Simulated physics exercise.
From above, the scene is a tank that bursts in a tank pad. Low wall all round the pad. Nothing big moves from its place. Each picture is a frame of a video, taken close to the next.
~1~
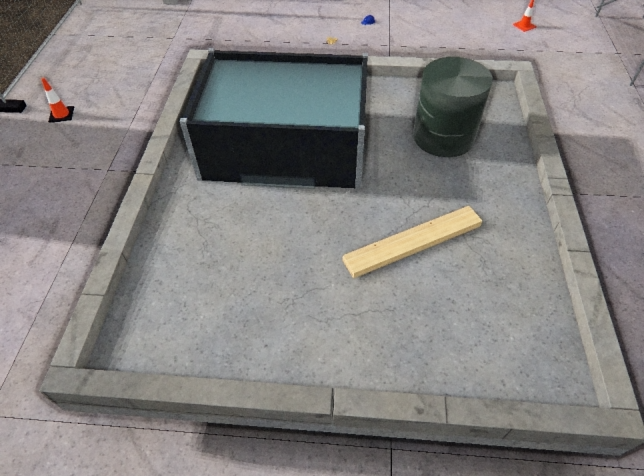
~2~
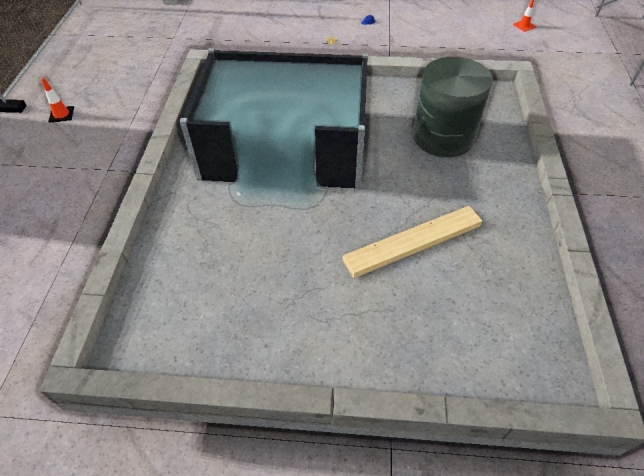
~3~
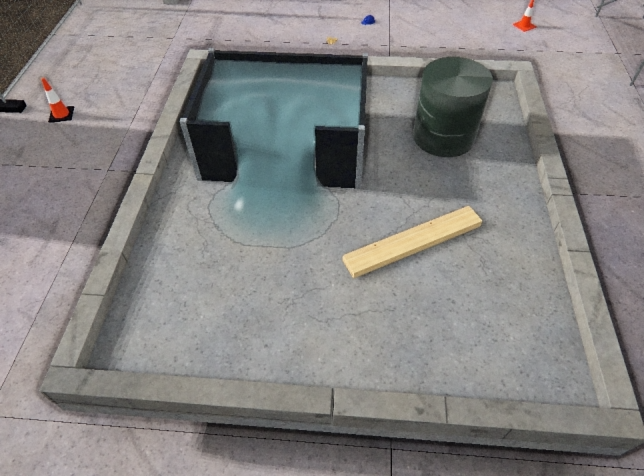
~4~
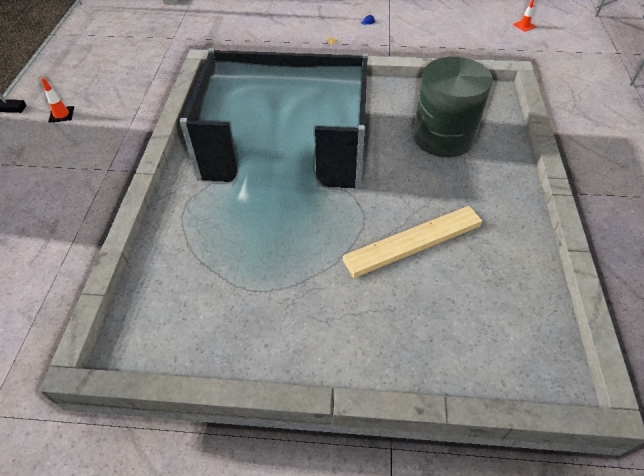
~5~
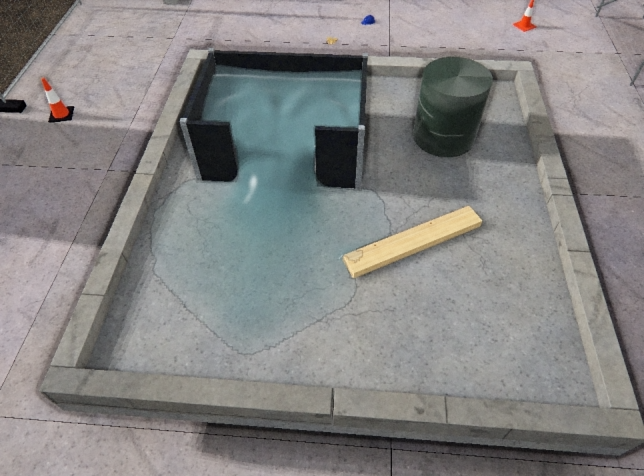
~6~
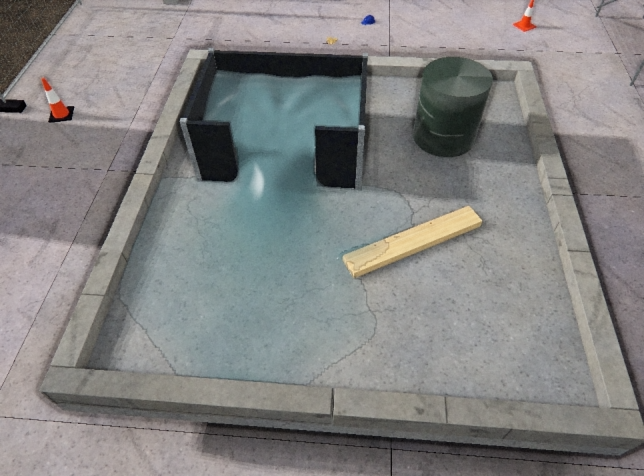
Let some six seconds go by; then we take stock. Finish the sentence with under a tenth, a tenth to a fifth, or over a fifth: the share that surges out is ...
The share that surges out is a tenth to a fifth.
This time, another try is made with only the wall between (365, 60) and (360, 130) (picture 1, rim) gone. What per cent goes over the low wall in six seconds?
Some 16 in a hundred.
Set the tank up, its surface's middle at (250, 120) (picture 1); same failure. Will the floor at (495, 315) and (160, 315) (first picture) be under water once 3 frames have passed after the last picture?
Untouched, submerged.
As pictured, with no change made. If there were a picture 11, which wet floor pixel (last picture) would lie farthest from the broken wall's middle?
Farthest reach: (506, 406).
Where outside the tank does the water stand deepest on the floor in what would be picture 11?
Estimated pixel: (85, 374).
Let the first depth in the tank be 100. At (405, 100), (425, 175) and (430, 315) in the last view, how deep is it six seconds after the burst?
4, 4 and 8 in a hundred, in turn.
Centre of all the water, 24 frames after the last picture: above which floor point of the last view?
Close to (312, 238), I reckon.
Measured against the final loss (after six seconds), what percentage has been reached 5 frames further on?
Log: Around 10 %, estimated.
A moment on, water covers 35 % of the floor; the low wall has let 0 % over.
Next, water covers 40 % of the floor; the low wall has let 1 % over.
Then, water covers 50 % of the floor; the low wall has let 11 % over.
Later, water covers 60 % of the floor; the low wall has let 14 % over.
In the end, water covers 75 % of the floor; the low wall has let 14 % over.
